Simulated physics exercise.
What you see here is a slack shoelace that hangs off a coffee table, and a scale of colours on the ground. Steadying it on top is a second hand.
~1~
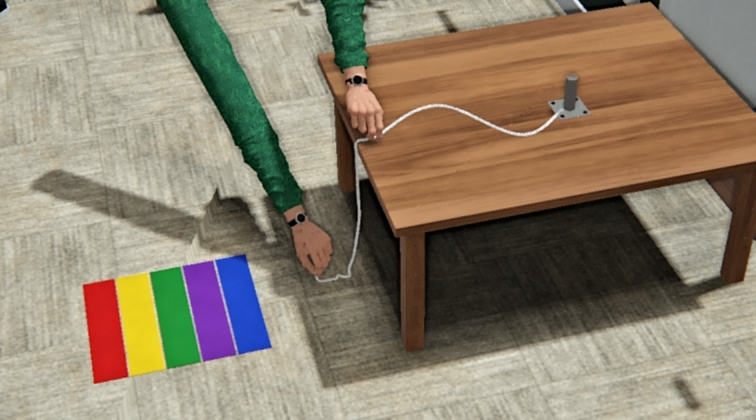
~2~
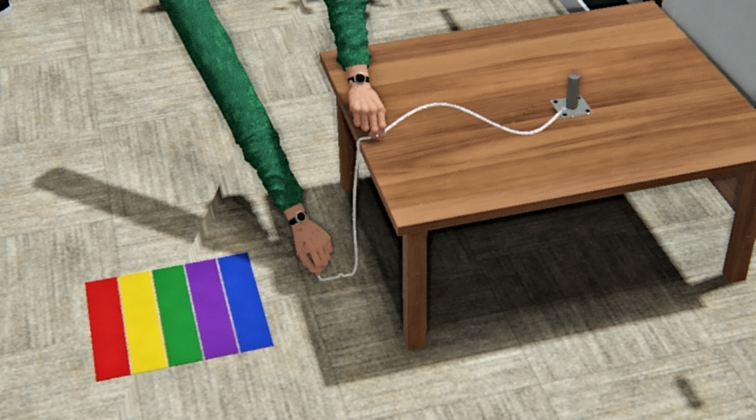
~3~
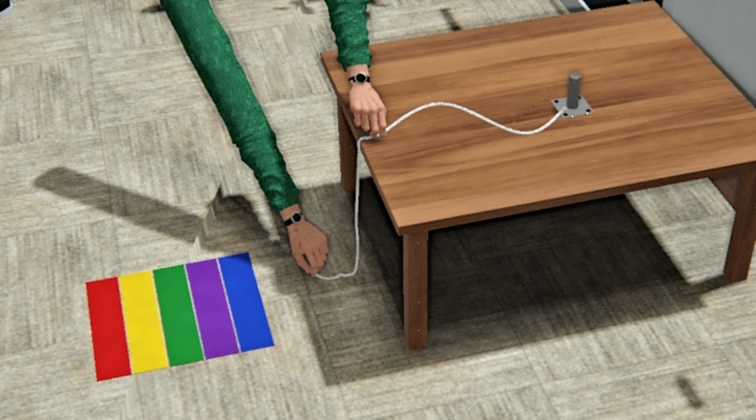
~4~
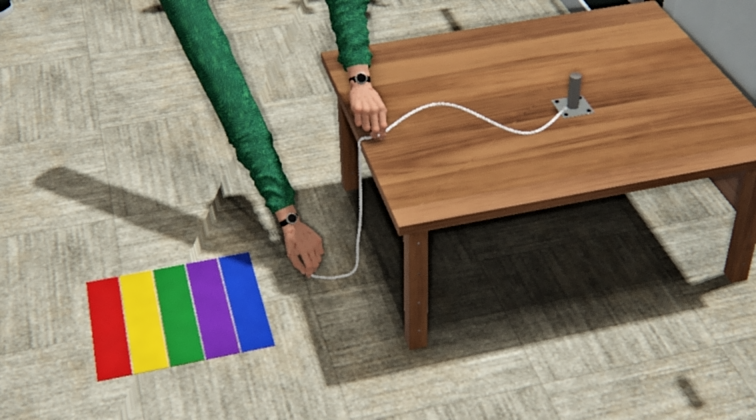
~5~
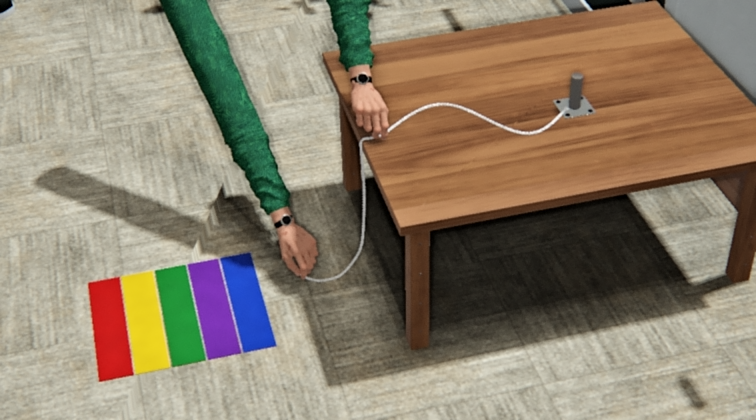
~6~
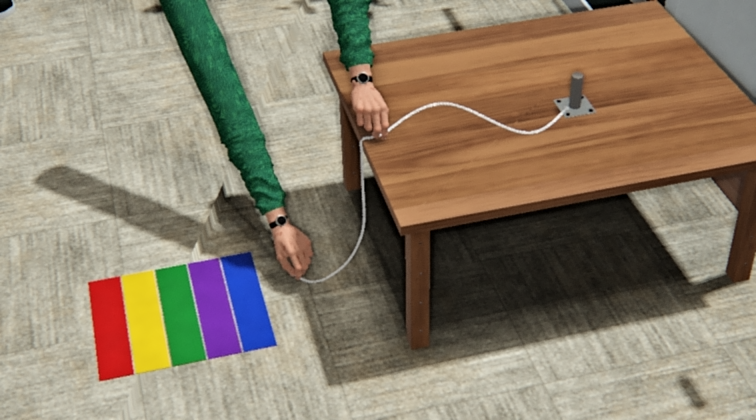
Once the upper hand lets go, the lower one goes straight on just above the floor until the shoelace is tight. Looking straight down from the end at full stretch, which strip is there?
The yellow strip is there.
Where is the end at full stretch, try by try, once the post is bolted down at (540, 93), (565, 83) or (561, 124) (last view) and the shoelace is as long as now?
First (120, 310), then (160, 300), and last (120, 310).
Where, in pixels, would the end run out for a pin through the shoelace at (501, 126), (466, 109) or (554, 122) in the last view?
First (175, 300), next (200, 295), last (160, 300).
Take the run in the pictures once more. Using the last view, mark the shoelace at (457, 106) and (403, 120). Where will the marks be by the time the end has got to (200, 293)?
You'll find the first mark at (426, 131) and the second mark at (360, 138).
Soon after, end near (200, 293); over purple.
Then, end near (166, 300); over green.
At full stretch, end near (147, 304); over yellow. It gets as far as the yellow strip.
